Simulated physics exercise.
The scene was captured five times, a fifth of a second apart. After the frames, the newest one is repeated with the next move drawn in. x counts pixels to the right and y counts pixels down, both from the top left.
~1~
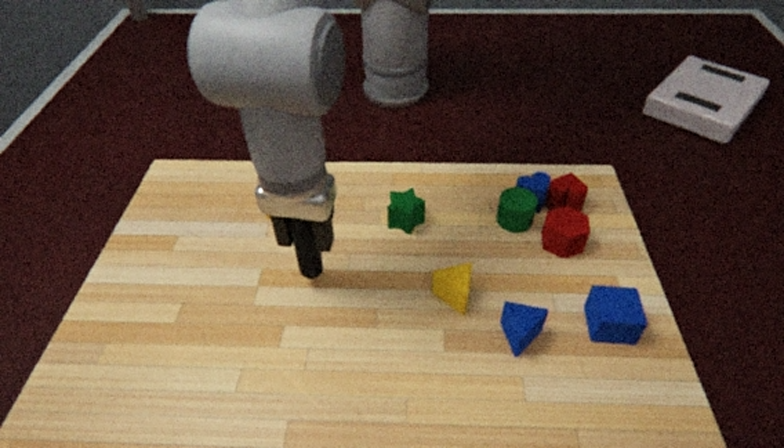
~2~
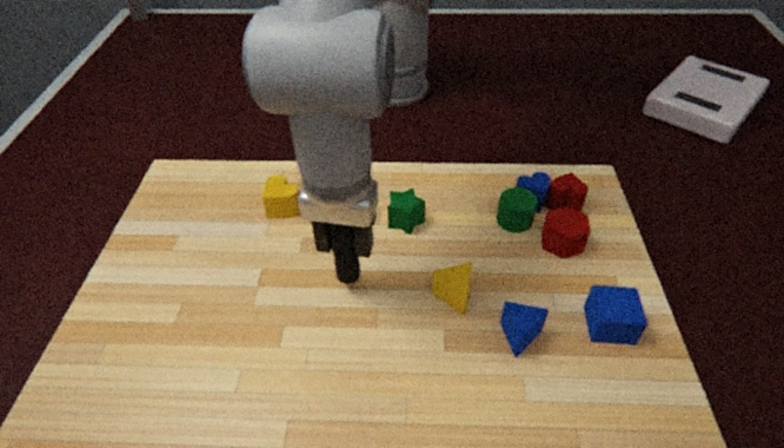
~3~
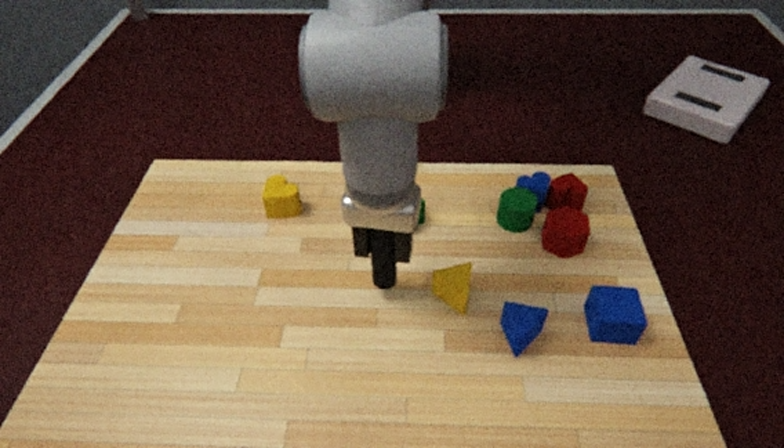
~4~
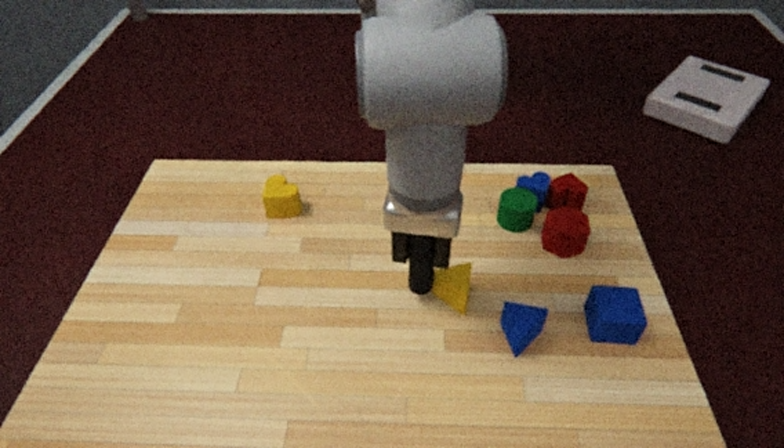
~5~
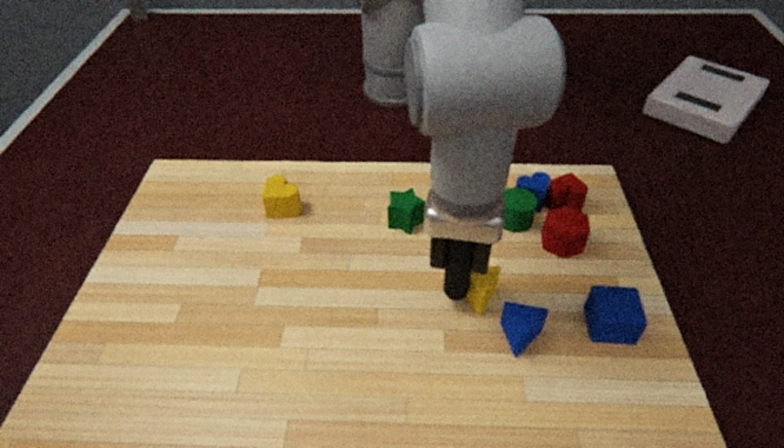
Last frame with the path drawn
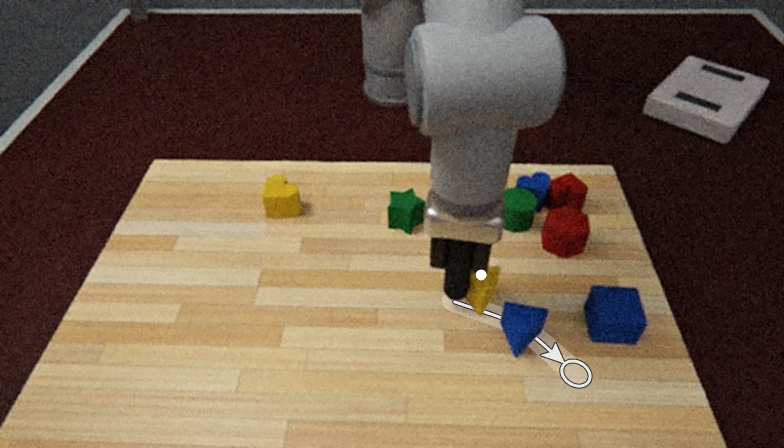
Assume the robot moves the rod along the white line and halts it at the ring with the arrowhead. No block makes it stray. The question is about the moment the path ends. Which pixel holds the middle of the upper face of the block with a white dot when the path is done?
So, by the moment the path ends, you'll find the top centre of the block with a white dot at (507, 276).
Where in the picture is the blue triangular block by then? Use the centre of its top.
The point I'd pick in the picture is (577, 377).
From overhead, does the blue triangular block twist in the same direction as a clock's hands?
It seems so.
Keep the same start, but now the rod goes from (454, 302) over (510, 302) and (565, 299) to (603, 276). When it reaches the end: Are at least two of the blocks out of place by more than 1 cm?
No, I don't think so.
Path on the board, from (454, 302) over (497, 316) and (538, 340) to (576, 373); the dot is on the yellow triangular block.
On the path given first. One third of the way, rod at (500, 306); yellow triangular block at (507, 276), turned 35° anticlockwise; blue triangular block at (531, 319).
Two thirds of the way, rod at (542, 330); yellow triangular block at (507, 276), turned 35° anticlockwise; blue triangular block at (561, 350), turned 50° clockwise.
At the end, rod at (580, 364); yellow triangular block at (507, 276), turned 35° anticlockwise; blue triangular block at (577, 377), turned 130° clockwise; blue square piece in place.
